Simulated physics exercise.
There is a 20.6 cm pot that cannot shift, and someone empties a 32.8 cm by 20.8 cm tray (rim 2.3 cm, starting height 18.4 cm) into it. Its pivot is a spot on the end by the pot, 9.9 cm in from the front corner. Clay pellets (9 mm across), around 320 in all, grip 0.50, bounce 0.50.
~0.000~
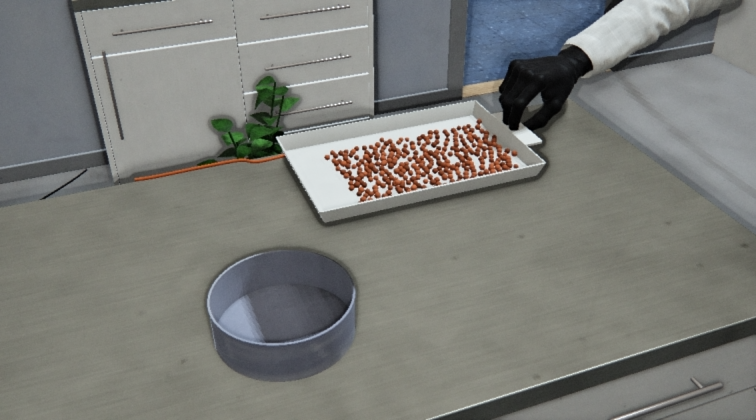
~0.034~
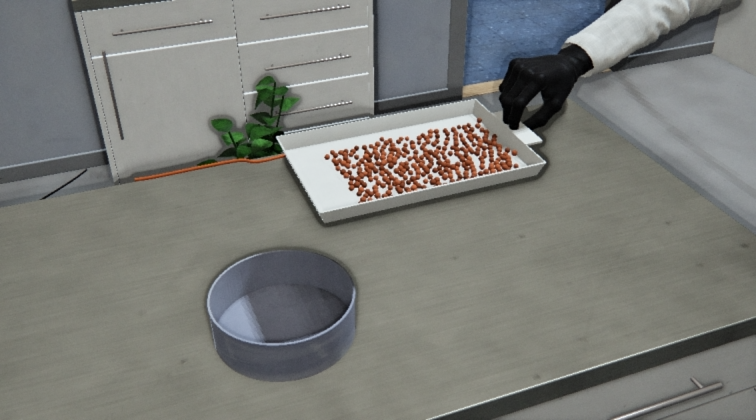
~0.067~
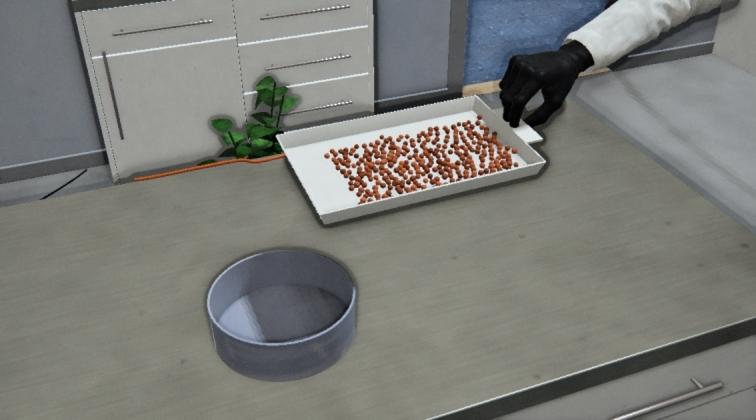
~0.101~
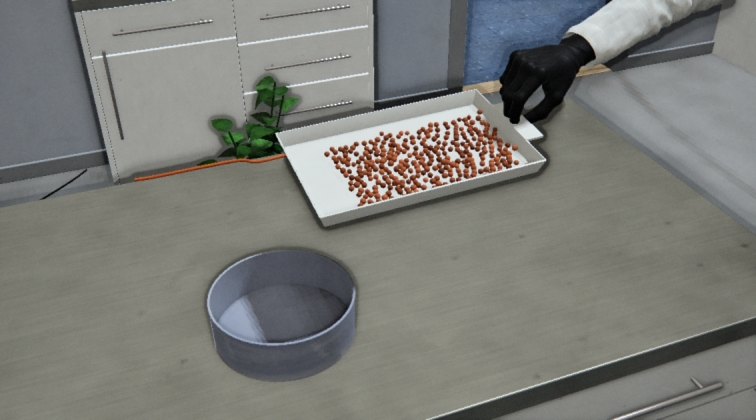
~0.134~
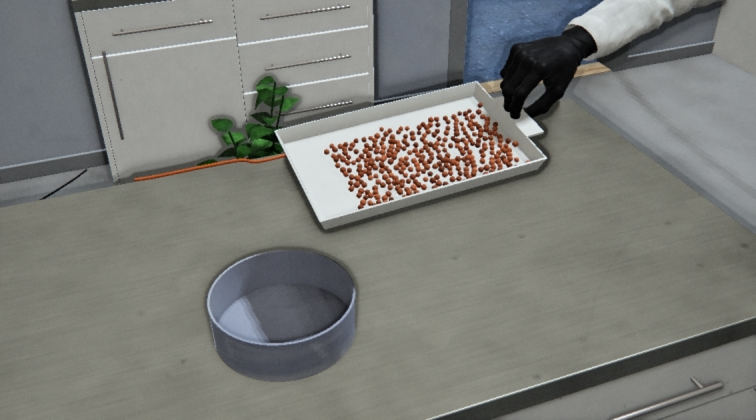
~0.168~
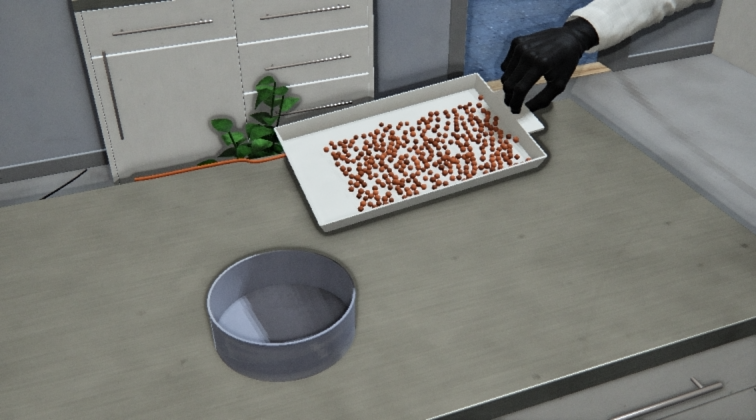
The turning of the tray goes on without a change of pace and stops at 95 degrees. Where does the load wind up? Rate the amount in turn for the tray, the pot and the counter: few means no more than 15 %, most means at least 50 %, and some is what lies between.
Tray: Few; pot: Some; counter: Most.
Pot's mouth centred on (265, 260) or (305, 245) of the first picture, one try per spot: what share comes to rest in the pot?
Estimates: 10 % and 35 %, in that order.
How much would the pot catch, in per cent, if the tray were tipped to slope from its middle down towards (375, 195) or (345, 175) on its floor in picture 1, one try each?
Around 100 % for the first direction, around 60 % for the second.
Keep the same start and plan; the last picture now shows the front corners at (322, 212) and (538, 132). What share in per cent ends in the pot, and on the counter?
In the pot: 100 per cent; on the counter: 0 per cent.
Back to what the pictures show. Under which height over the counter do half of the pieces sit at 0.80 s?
The halfway mark is near 16 cm.
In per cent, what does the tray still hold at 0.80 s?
Close to 80 in a hundred.
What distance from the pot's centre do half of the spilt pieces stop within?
That comes to near 14 cm.
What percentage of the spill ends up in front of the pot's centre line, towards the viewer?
60 %.
Then, at 0.55 s, tilt 53 degrees; the tray holds 100 %, the pot 0 %.
After 0.80 s, tilt 79 degrees; the tray holds 80 %, the pot 10 %.
After 1.16 s, tilt 95 degrees; the tray holds 5 %, the pot 35 %.
At rest (1.8 s), tray 0 %, pot 40 %, counter 60 %.
